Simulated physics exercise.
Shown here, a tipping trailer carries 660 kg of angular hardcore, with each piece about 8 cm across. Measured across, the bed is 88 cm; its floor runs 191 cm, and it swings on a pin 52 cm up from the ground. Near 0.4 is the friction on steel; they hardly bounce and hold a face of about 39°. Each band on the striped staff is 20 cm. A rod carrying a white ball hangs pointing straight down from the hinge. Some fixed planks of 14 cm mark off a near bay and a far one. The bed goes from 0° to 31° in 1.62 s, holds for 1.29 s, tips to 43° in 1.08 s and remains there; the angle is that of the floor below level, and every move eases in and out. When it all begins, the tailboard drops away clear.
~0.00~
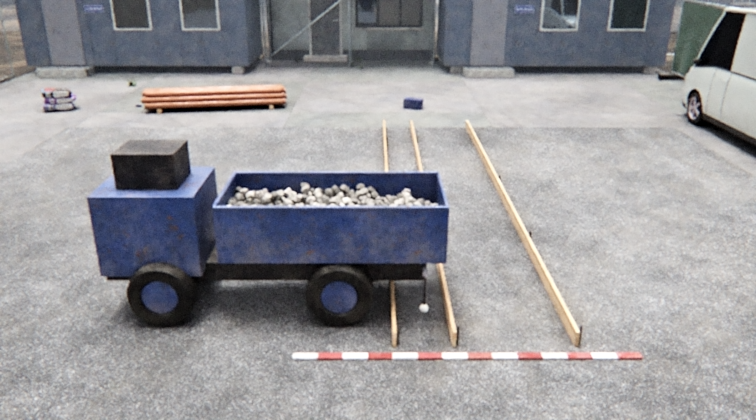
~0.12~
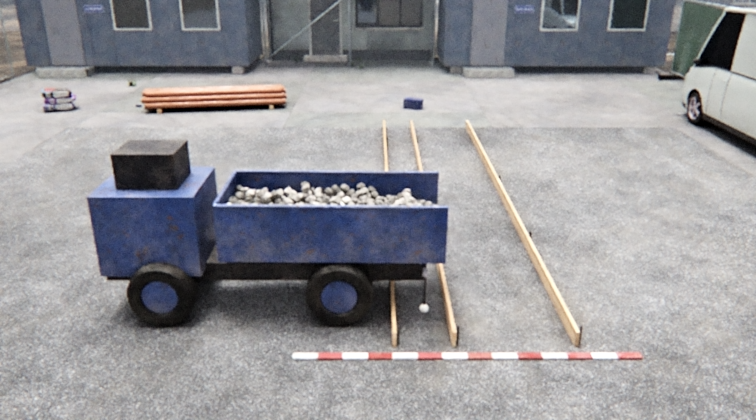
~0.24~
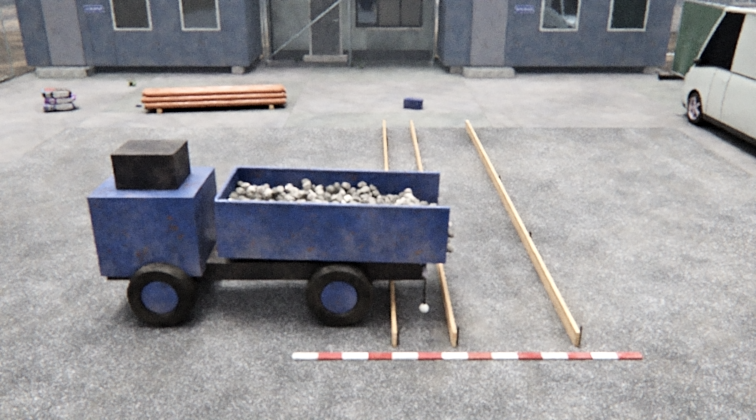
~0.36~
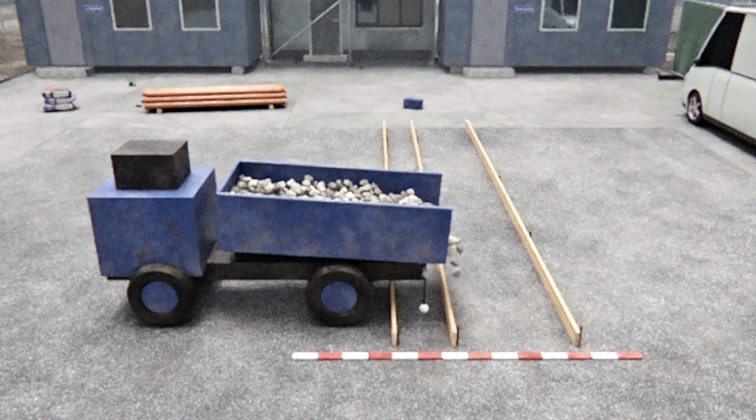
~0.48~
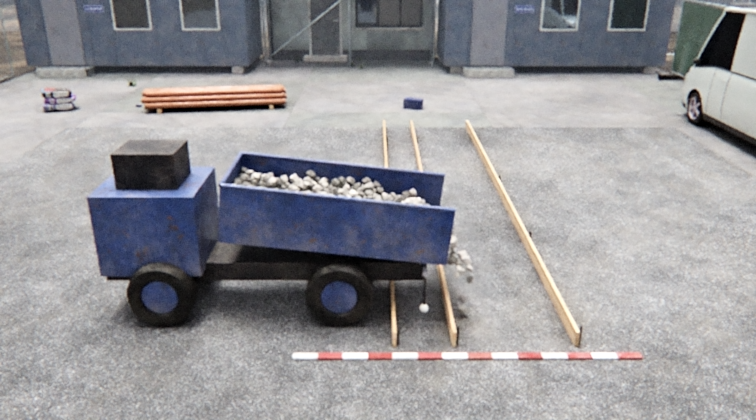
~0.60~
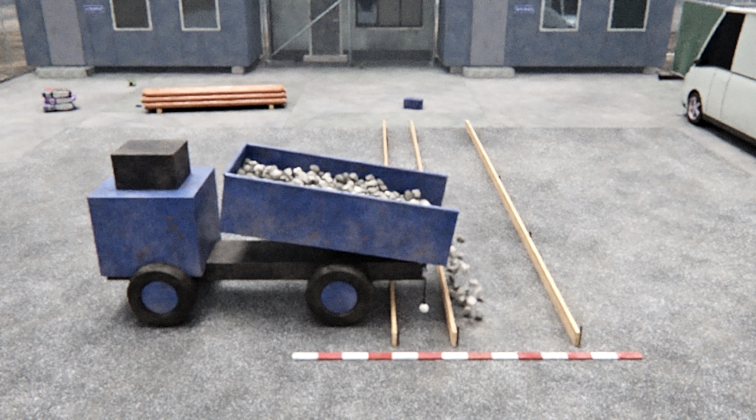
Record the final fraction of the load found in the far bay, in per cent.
Final fraction: About 85 %.
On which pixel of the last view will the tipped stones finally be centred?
At about pixel (483, 288) in the last view.
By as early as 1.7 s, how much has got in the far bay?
At that moment: Approx. 35 %.
After 1.2 s the floor is at 26°; 87 % in the bed, 12 % in the far bay; the foremost stones are at (504, 302).
After 1.7 s the floor is at 31°; 67 % in the bed, 33 % in the far bay; the foremost stones are at (528, 294).
After 4.4 s the floor is at 43°; 1 % in the bed, 11 % in the near bay, 88 % in the far bay; the foremost stones are at (562, 286).
After 7.2 s the floor is at 43°; 0 % in the bed, 12 % in the near bay, 87 % in the far bay; the foremost stones are at (562, 286).
